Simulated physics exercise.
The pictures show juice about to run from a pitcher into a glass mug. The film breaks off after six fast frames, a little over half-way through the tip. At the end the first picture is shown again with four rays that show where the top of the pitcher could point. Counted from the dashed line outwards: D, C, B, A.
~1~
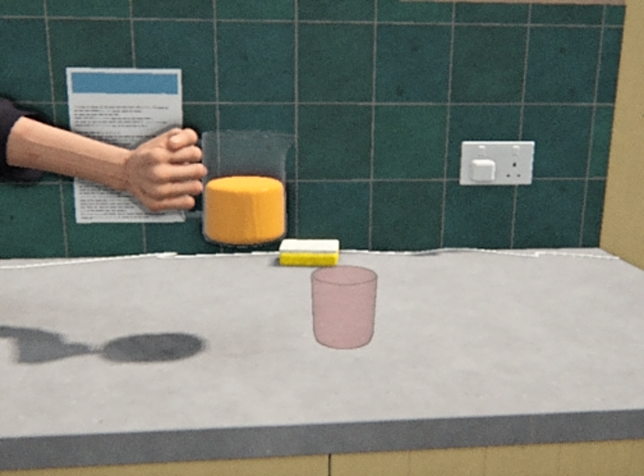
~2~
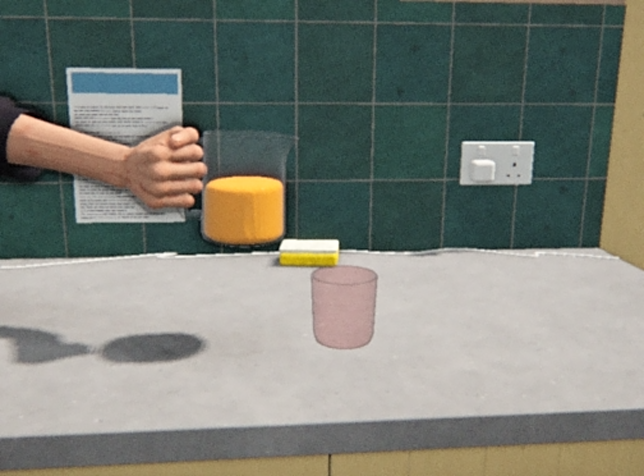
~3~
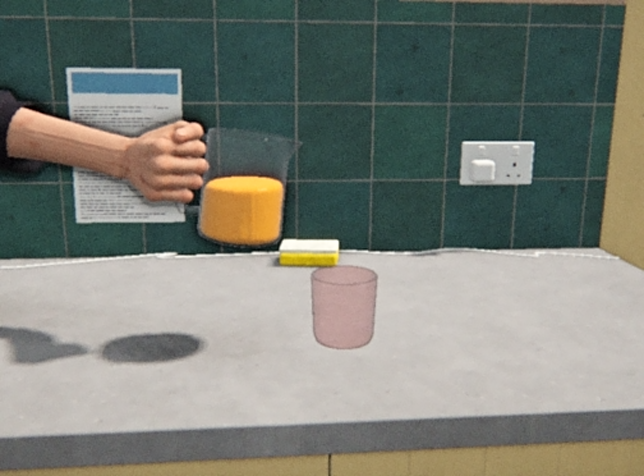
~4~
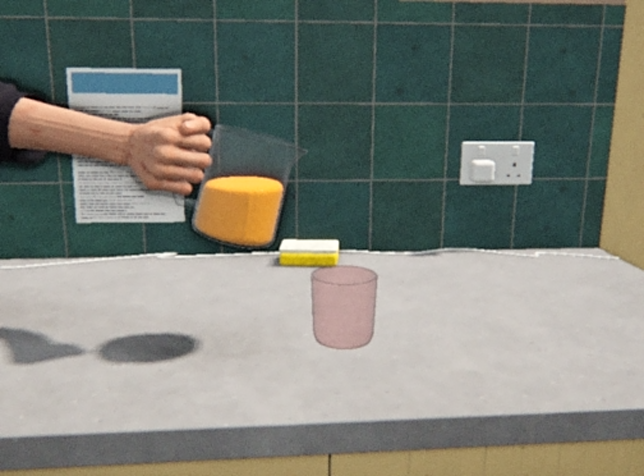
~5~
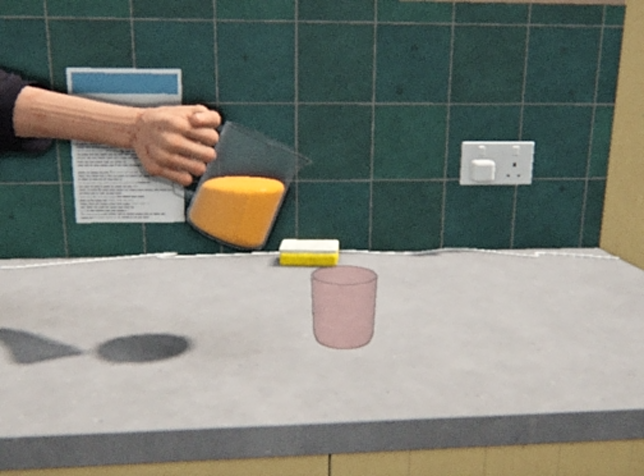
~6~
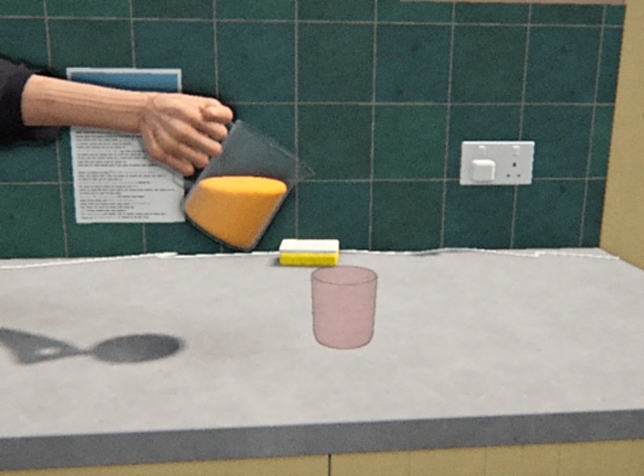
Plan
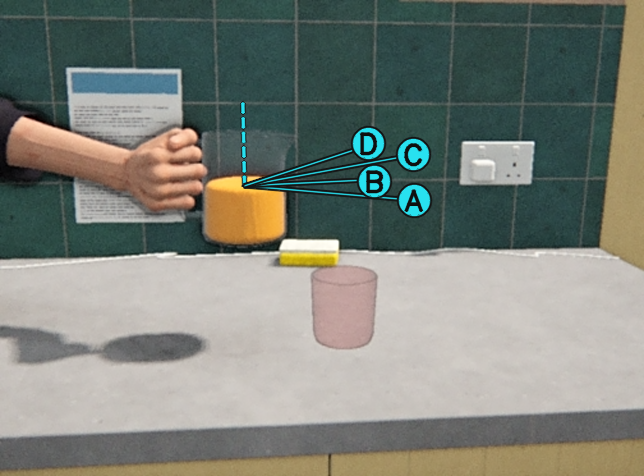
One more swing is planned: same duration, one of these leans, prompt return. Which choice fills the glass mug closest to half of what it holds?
I would pick tilt D.
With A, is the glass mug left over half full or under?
Over half.
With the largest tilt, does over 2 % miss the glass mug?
Yes, it does.
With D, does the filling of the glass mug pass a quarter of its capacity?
Yes.
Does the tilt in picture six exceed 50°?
No.
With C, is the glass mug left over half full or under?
Over.
On the marked copy, A at (397, 198); B at (356, 180); C at (397, 157); D at (352, 150).
If A is chosen, the glass mug ends with about 91 % of what it can hold; 13 % of the juice is spilt.
If B is chosen, the glass mug ends with about 84 % of what it can hold; 6 % of the juice is spilt.
If C is chosen, the glass mug ends with about 68 % of what it can hold.
If D is chosen, the glass mug ends with about 48 % of what it can hold.
